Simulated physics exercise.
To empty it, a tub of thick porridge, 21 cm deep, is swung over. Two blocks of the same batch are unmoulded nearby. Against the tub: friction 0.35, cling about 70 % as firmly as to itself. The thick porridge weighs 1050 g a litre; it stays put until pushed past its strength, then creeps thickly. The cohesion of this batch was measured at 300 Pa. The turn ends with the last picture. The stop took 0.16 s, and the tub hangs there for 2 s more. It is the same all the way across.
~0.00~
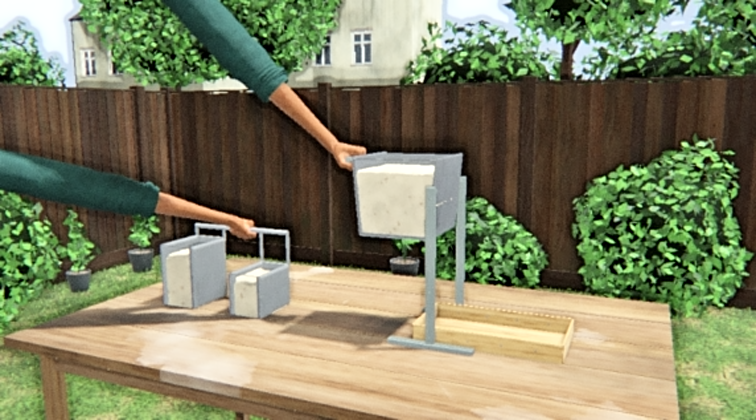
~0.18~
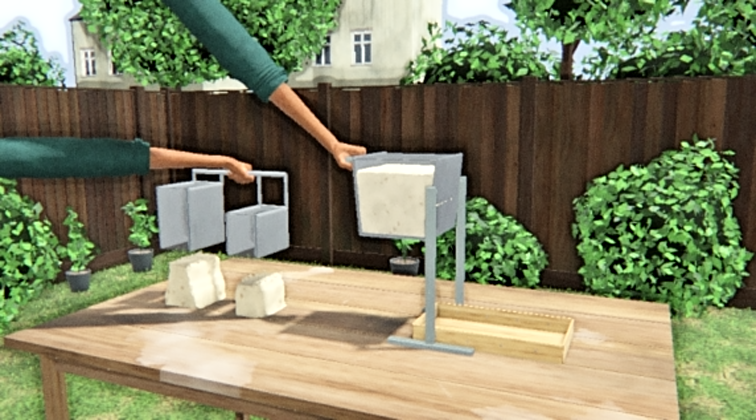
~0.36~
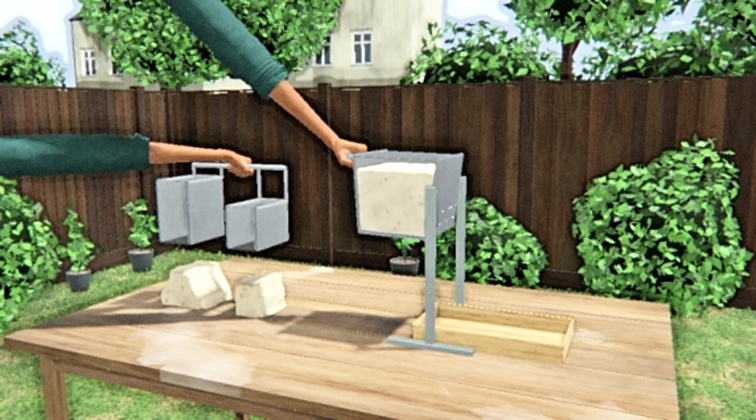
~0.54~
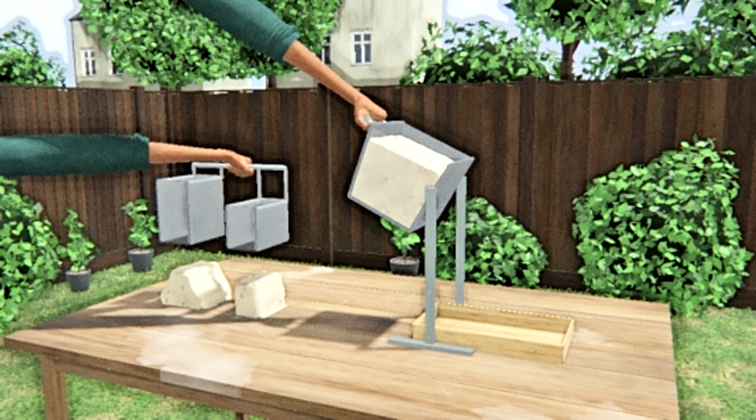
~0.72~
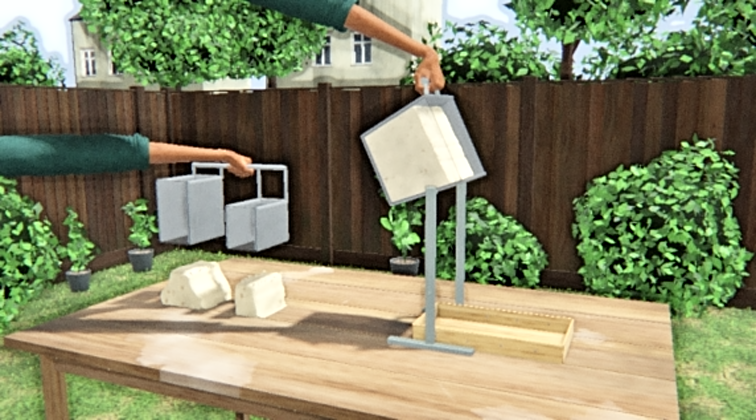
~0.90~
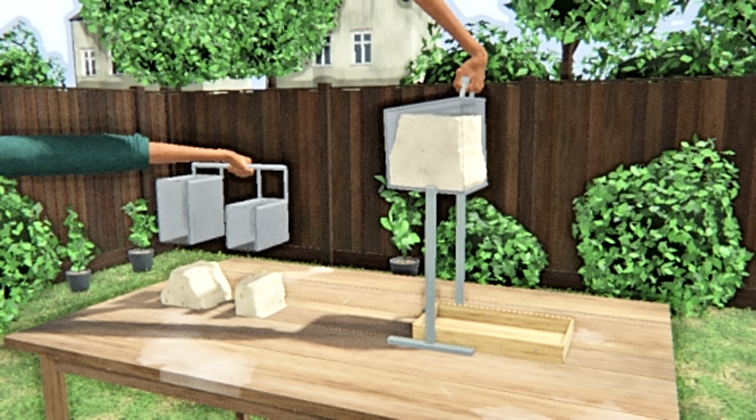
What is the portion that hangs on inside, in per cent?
About 44 %.
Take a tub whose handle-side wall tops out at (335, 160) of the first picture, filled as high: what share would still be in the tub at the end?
It would be near 30 %.
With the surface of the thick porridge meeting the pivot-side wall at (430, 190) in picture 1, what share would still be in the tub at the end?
Then about 65 %.
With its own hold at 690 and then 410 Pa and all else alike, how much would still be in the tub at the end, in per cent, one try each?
In that order: 100 %, 55 %.
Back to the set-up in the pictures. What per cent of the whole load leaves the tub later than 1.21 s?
Some 10 per cent.
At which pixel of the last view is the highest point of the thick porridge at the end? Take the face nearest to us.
Near (413, 155).
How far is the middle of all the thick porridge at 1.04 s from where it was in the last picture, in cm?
Some 5 cm.
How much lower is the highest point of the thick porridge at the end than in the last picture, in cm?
Roughly 10 cm.
By 1.04 s, the tub is at 87 degrees and holds 77 %.
By 1.21 s, the tub is at 87 degrees and holds 53 %.
By 1.38 s, the tub is at 87 degrees and holds 45 %.
By 1.55 s, the tub is at 87 degrees and holds 44 %.
By 2.90 s, at the end, the tub is at 87 degrees and holds 44 %.
